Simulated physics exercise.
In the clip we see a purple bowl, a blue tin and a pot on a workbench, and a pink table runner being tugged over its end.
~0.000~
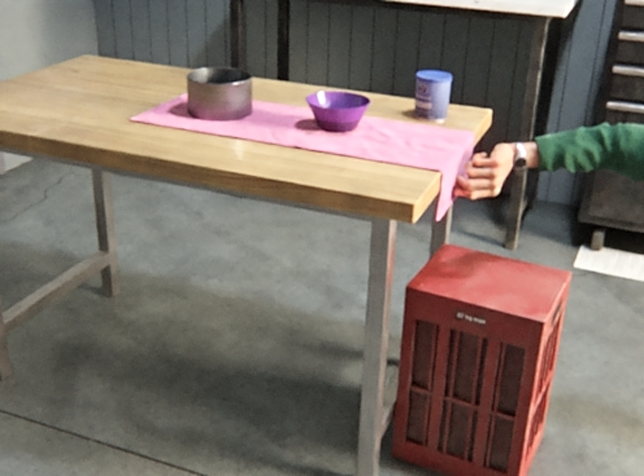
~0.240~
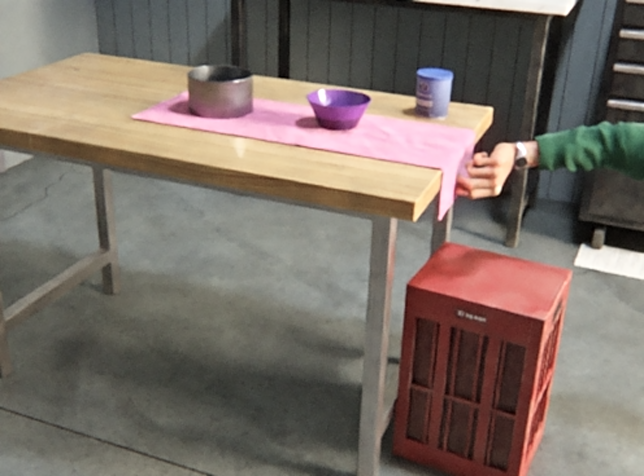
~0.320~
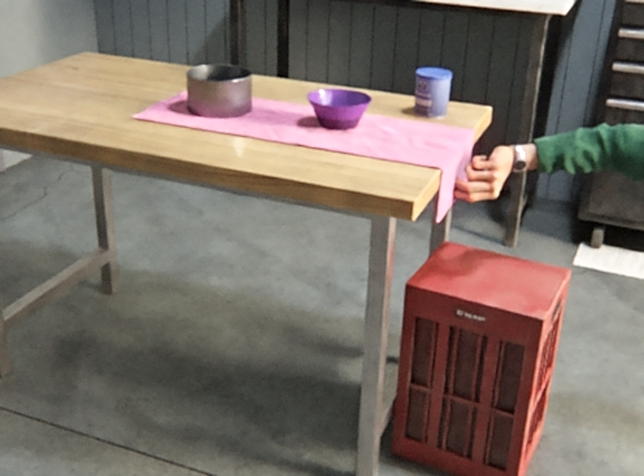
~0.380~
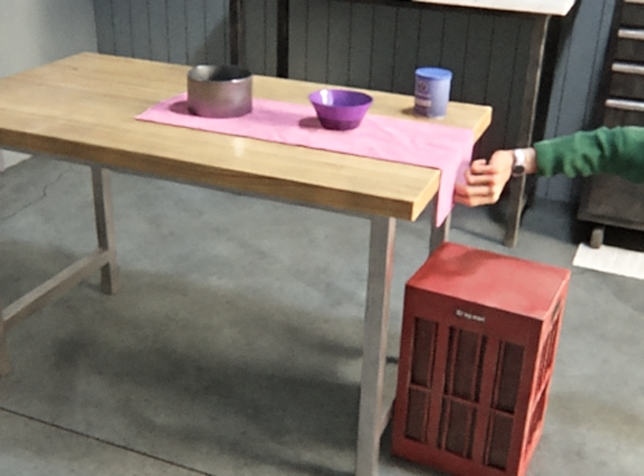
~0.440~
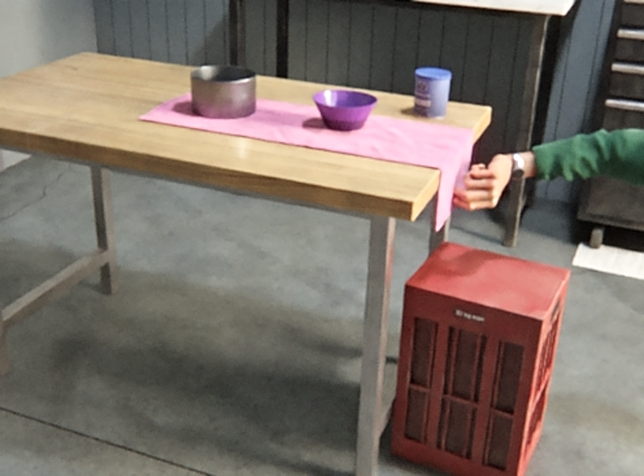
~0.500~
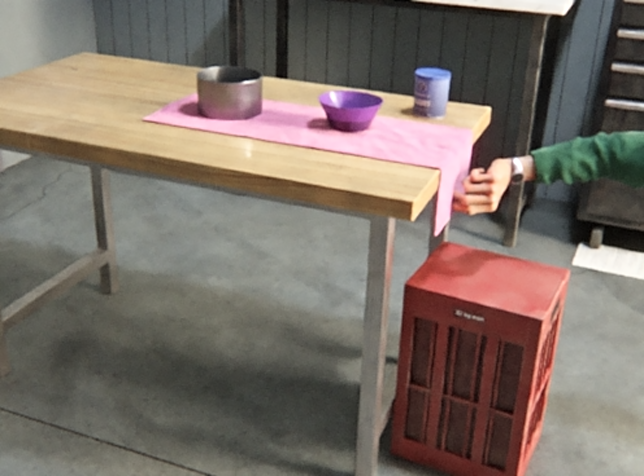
A hand in a green sleeve slowly tugging a pink runner over a workbench's end, the pot and purple bowl shifting slightly right.
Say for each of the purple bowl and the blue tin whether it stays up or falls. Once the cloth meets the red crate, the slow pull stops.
Purple bowl: Stays up; blue tin: Stays up.
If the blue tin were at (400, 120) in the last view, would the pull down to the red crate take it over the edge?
It leaves the top in the end.
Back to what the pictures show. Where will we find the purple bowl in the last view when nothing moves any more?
You'll find its middle at pixel (408, 122).
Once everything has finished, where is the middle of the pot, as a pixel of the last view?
Somewhere close to pixel (282, 101) in the last view.
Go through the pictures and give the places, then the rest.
The first picture shows table runner end (436, 222); purple bowl (338, 100); blue tin (434, 75); pot (220, 76); top of the crate (508, 296).
The second picture shows table runner end (439, 221), far hem (131, 118); blue tin (435, 73); blue tin stands beside the cloth.
The third picture shows table runner end (437, 223); purple bowl (340, 97).
The fourth picture shows table runner end (437, 227), far hem (134, 119); blue tin (433, 73).
The fifth picture shows table runner end (436, 231); purple bowl (345, 98).
The sixth picture shows table runner end (435, 236), far hem (142, 120); purple bowl (351, 99); blue tin (433, 73); top of the crate (506, 294).
Around 0.86 s, hem going down; bowl carried along near (376, 117); tin as before.
Around 1.22 s, hem on the crate; bowl carried along near (401, 121); tin as before.
Finally, hem on the crate; bowl carried along near (408, 122); tin as before. The purple bowl keeps clear of the edge and the blue tin stays on the table.
